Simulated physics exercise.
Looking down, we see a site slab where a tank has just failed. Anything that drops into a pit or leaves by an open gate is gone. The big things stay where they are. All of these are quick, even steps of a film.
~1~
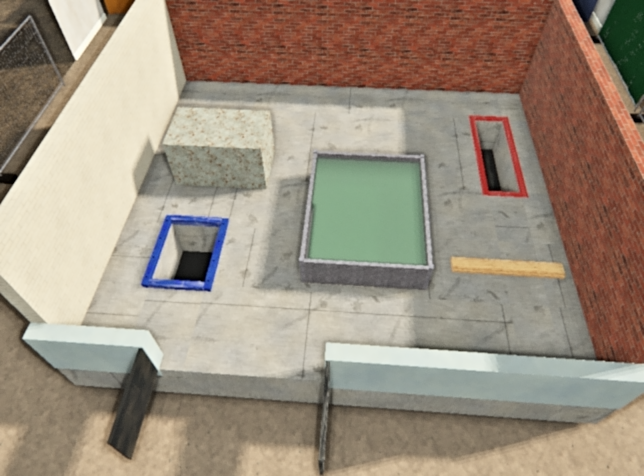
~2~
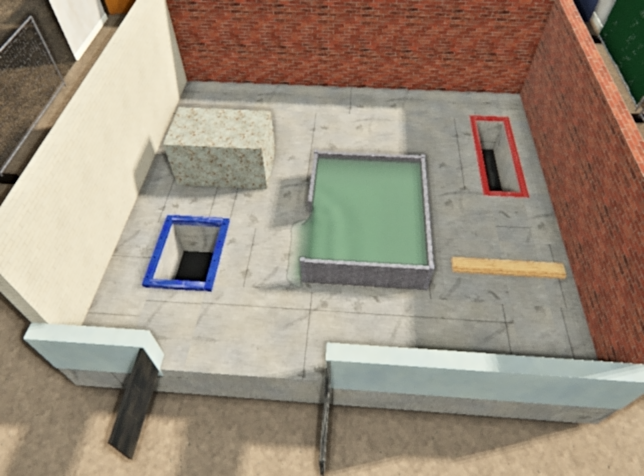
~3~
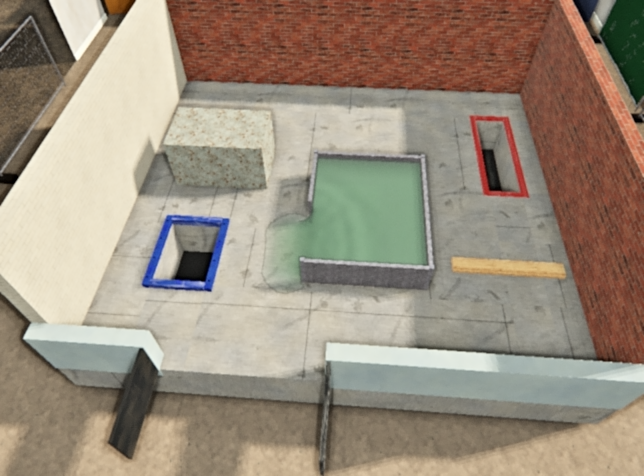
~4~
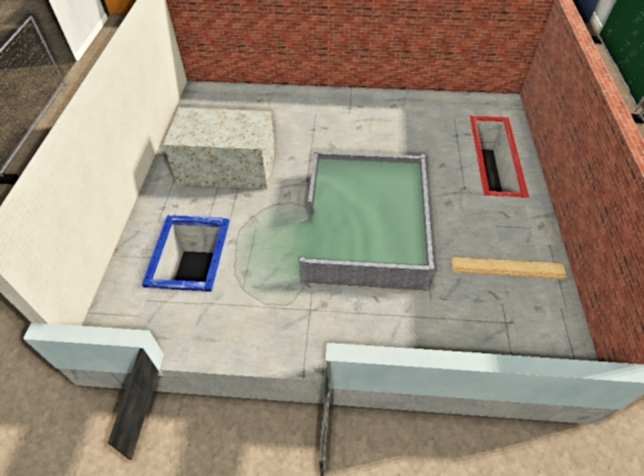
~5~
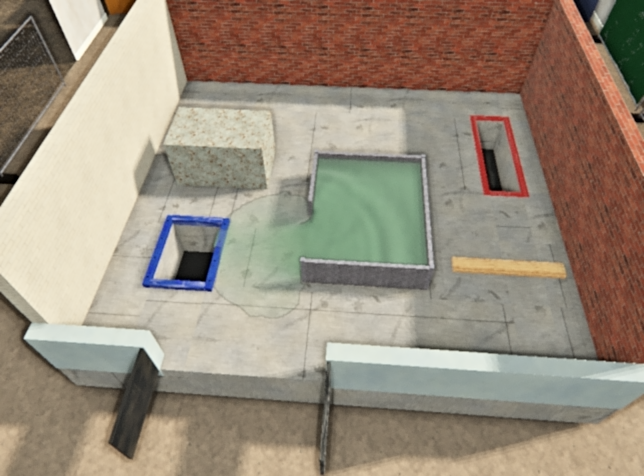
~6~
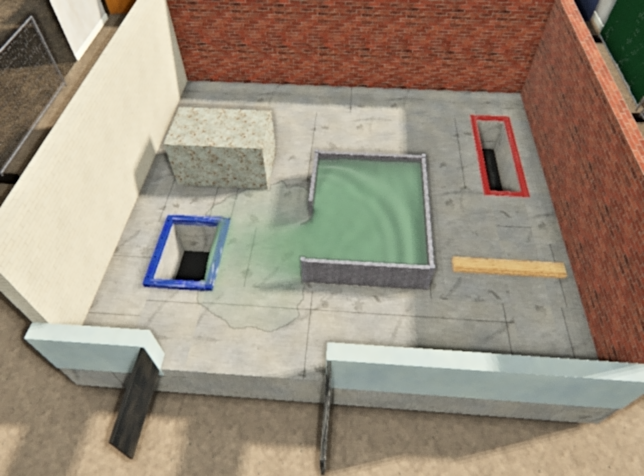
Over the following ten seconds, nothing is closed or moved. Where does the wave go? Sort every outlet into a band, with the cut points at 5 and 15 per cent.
Final shares: The gate over 15 %; the blue pit over 15 %; the red pit under 5 %.
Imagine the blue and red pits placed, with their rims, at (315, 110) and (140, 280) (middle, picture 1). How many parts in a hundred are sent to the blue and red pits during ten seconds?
Per cent, approx.: Blue 0, red 55.
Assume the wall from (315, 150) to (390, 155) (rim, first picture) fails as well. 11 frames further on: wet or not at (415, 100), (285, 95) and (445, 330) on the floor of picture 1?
Result, in sequence: Inundated; inundated; untouched by the flood.
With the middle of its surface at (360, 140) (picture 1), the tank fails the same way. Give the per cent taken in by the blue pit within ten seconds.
Share for the blue pit - 4 in a hundred.
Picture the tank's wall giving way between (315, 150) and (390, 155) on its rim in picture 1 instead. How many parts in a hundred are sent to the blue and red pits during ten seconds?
In percent: Blue 0, red 20.
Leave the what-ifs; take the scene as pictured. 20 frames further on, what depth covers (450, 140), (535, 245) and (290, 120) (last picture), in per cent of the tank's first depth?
About 0, 0 and 0 per cent.
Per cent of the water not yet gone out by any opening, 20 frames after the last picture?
Roughly 76 per cent.
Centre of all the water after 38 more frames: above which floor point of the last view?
It is near (277, 228).
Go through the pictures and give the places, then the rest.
The first frame shows still water in the water tank at (367, 207).
In the second frame, the front is at (296, 282), out from the gap at (309, 244).
In the third frame, the front is at (270, 280), out from the gap at (309, 245).
In the fourth frame, water pours out at (309, 246) and has run to (245, 230).
In the fifth frame, water pours out at (309, 245) and has run to (217, 277).
In the sixth frame, the front is at (214, 212), out from the gap at (310, 245).
A moment on, water covers 15 % of the floor; the gate 0 %, the blue pit 6 %, the red pit 0 %.
Next, water covers 20 % of the floor; the gate 1 %, the blue pit 12 %, the red pit 0 %.
Then, water covers 25 % of the floor; the gate 5 %, the blue pit 19 %, the red pit 0 %.
Later, water covers 30 % of the floor; the gate 11 %, the blue pit 24 %, the red pit 0 %.
In the end, water covers 45 % of the floor; the gate 20 %, the blue pit 25 %, the red pit 0 %.
